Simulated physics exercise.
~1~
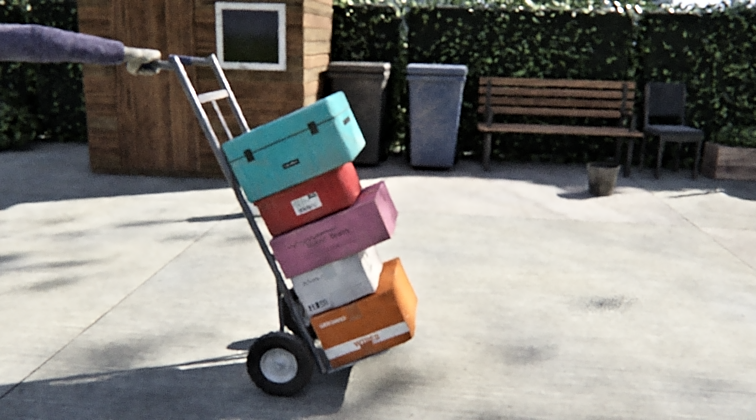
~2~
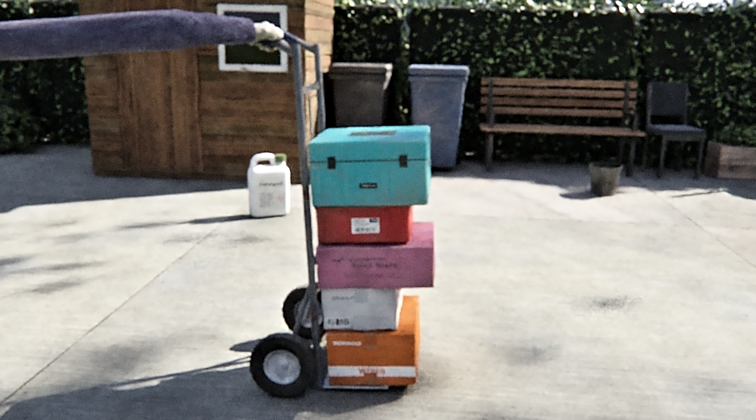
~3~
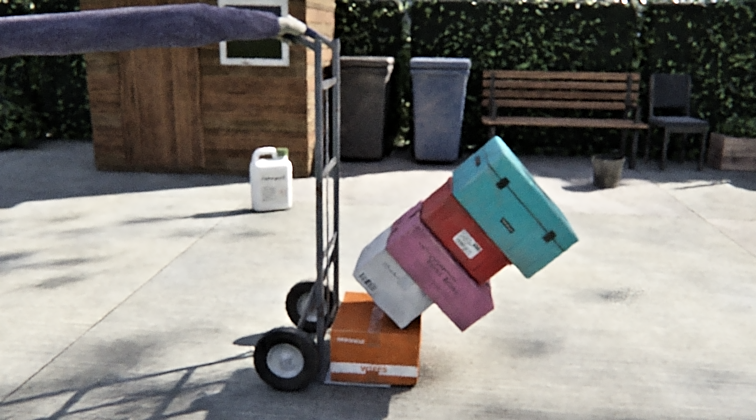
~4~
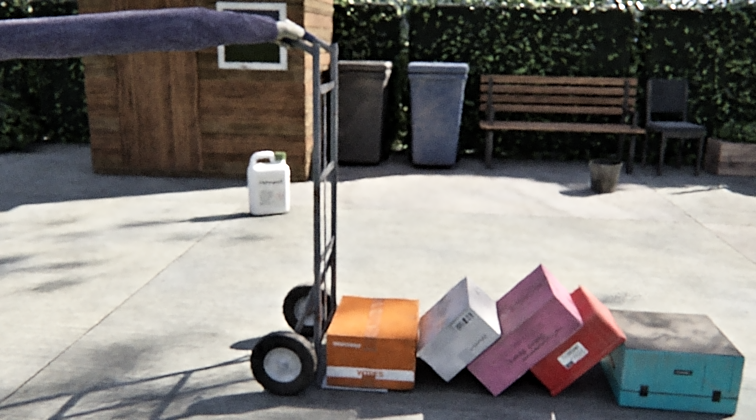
Four of the five boxes stacked on a hand truck toppled off to the right after a purple-sleeved arm swung it upright, spilling the turquoise toolbox, red tote, pink parcel and white parcel across the concrete, while the orange box stayed by the truck.
